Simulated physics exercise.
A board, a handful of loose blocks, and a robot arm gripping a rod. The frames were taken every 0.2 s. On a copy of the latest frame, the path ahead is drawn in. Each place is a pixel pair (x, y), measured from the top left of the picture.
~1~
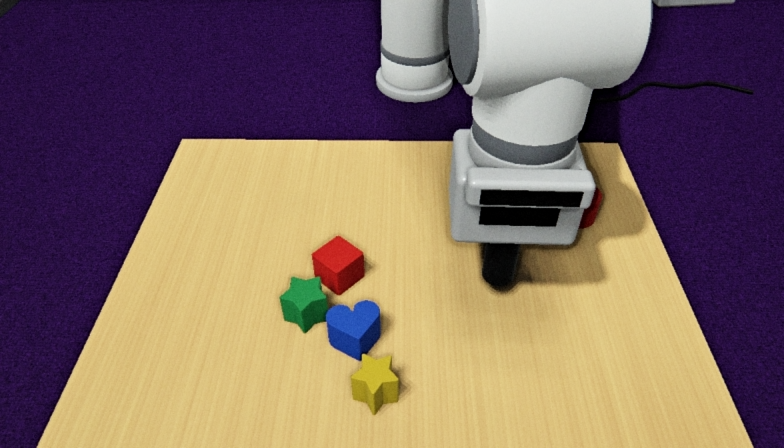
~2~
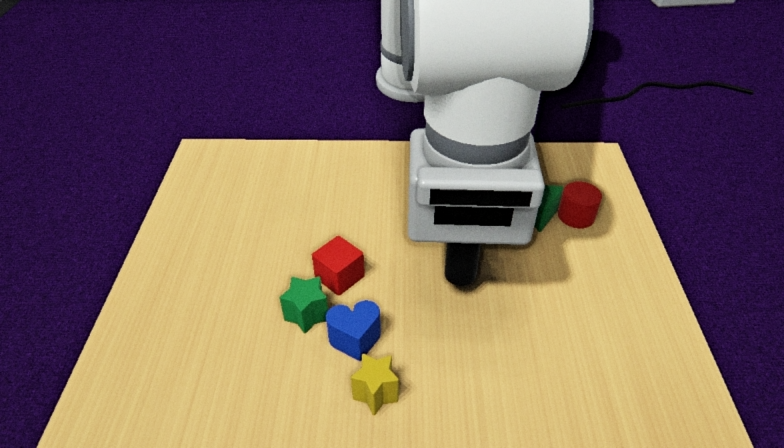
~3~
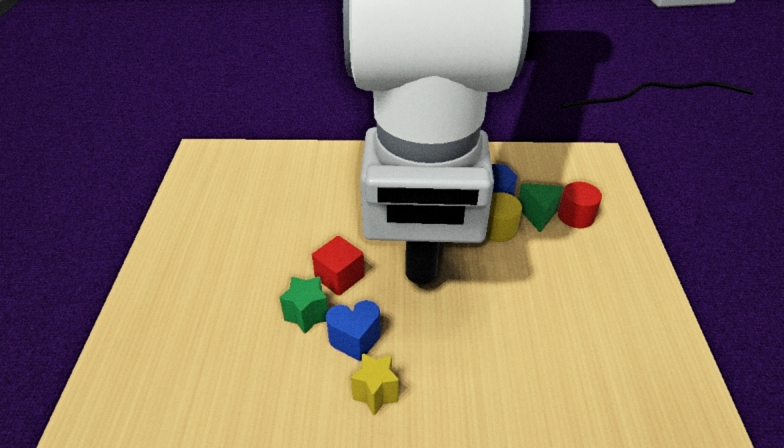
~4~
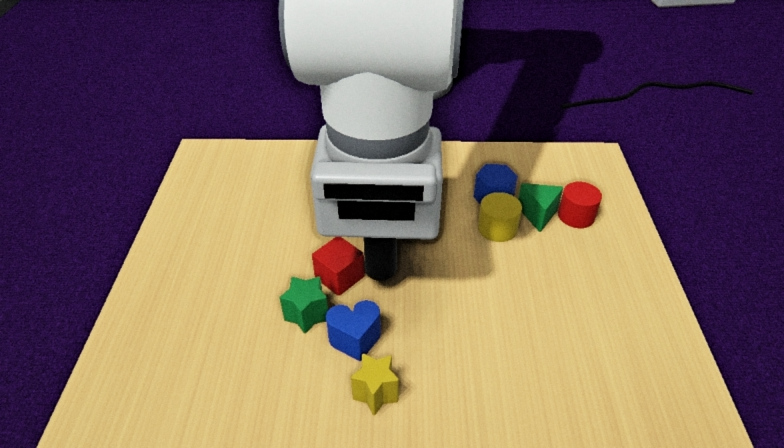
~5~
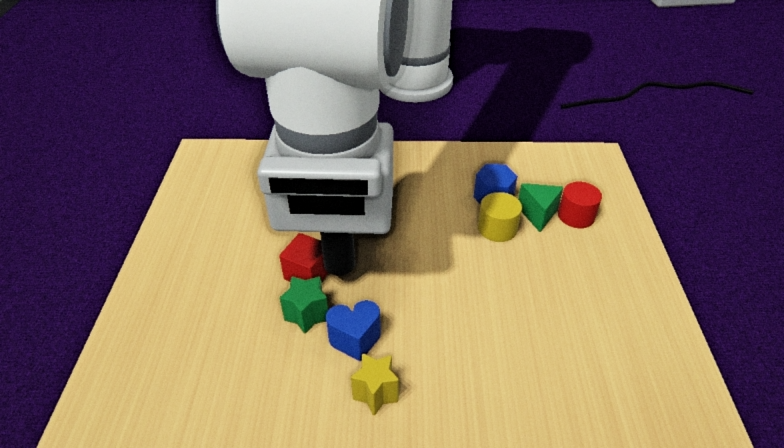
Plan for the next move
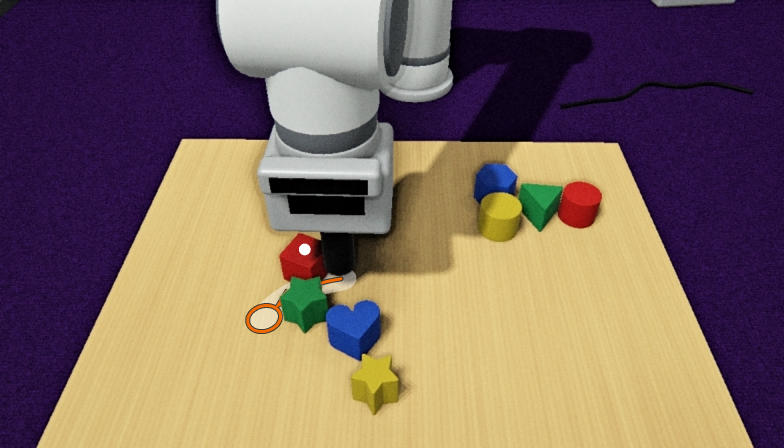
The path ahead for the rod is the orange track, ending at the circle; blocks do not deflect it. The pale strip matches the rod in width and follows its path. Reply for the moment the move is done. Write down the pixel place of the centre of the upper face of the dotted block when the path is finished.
Located at (271, 250).
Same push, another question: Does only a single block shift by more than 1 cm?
Short answer: No.
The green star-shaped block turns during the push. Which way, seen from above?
It ends up turned anticlockwise.
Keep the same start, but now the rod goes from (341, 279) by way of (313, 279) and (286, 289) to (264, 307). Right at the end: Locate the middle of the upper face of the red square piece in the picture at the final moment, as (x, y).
About (256, 250).
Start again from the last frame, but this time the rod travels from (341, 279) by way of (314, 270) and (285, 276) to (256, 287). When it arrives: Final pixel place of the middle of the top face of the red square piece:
Put as a pixel place, it's (221, 251).
The drawn path runs from (341, 279) by way of (312, 286) and (286, 299) to (264, 318); the dot is on the red square piece.
The first path, step by step. Halfway along, rod at (296, 277); red square piece at (271, 250), turned 30° clockwise.
At the end, rod at (261, 304); green star-shaped block at (292, 303), turned 65° anticlockwise; red square piece at (271, 250), turned 30° clockwise; blue heart-shaped block not moved.
